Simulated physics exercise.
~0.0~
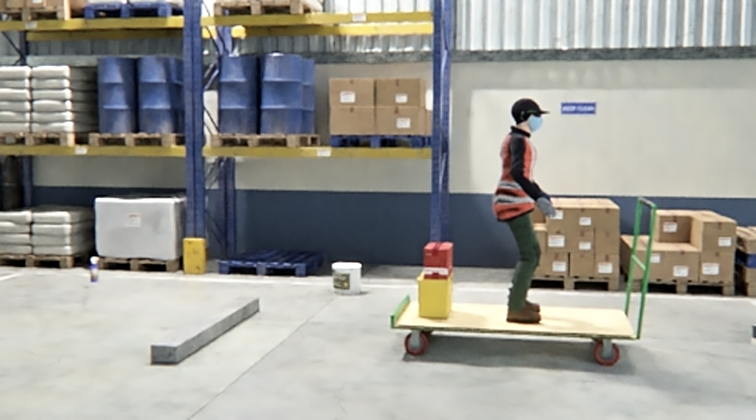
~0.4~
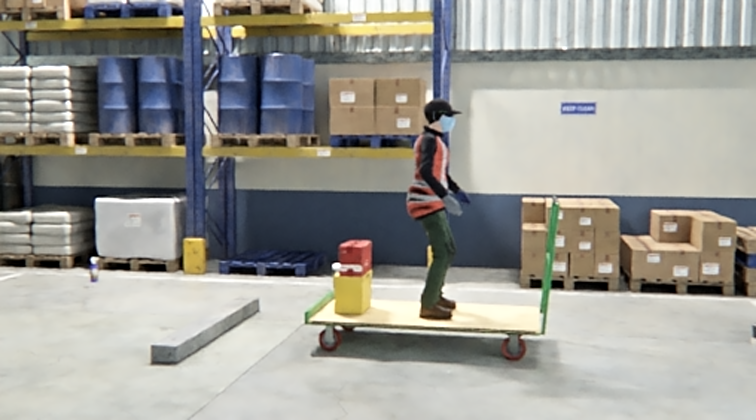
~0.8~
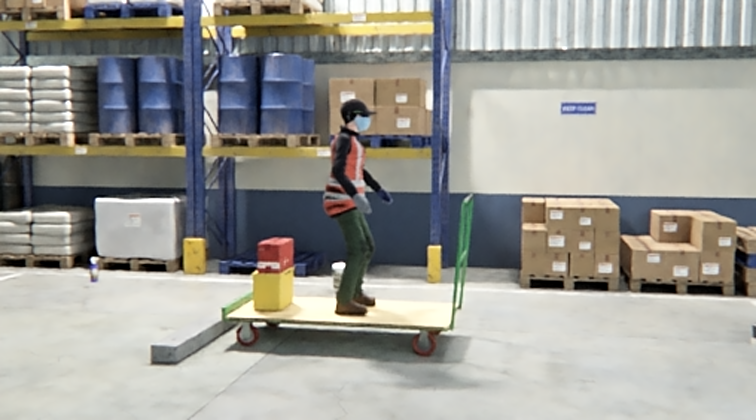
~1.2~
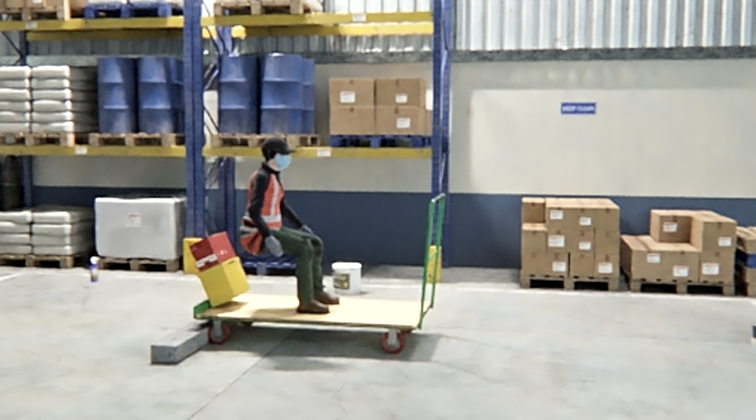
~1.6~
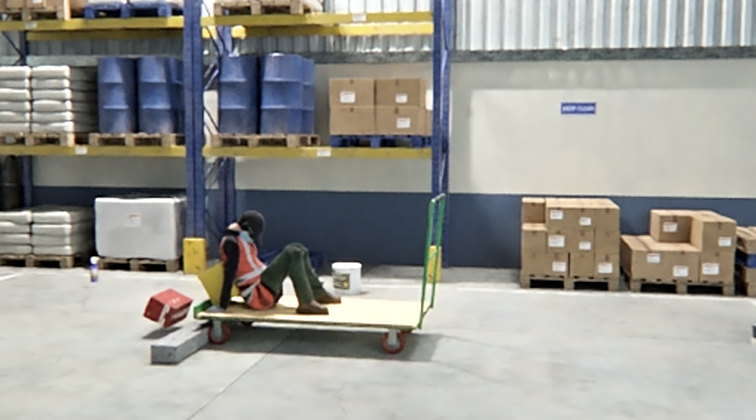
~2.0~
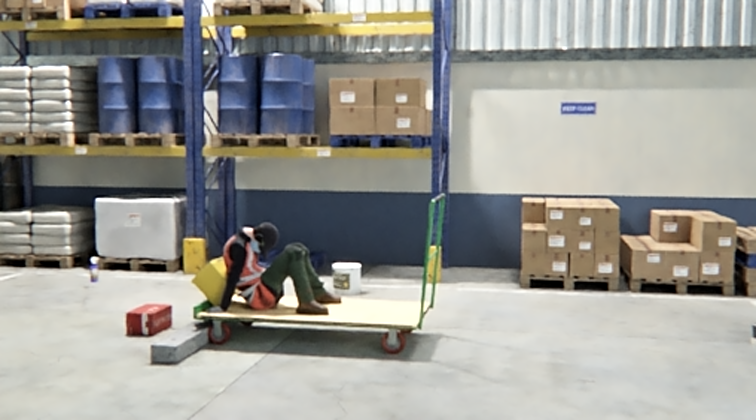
A masked worker in an orange vest rode a flatbed trolley leftward until it stopped at a beam on the floor, and he dropped backward onto the deck against a yellow tote, while the red box tumbled to the floor.
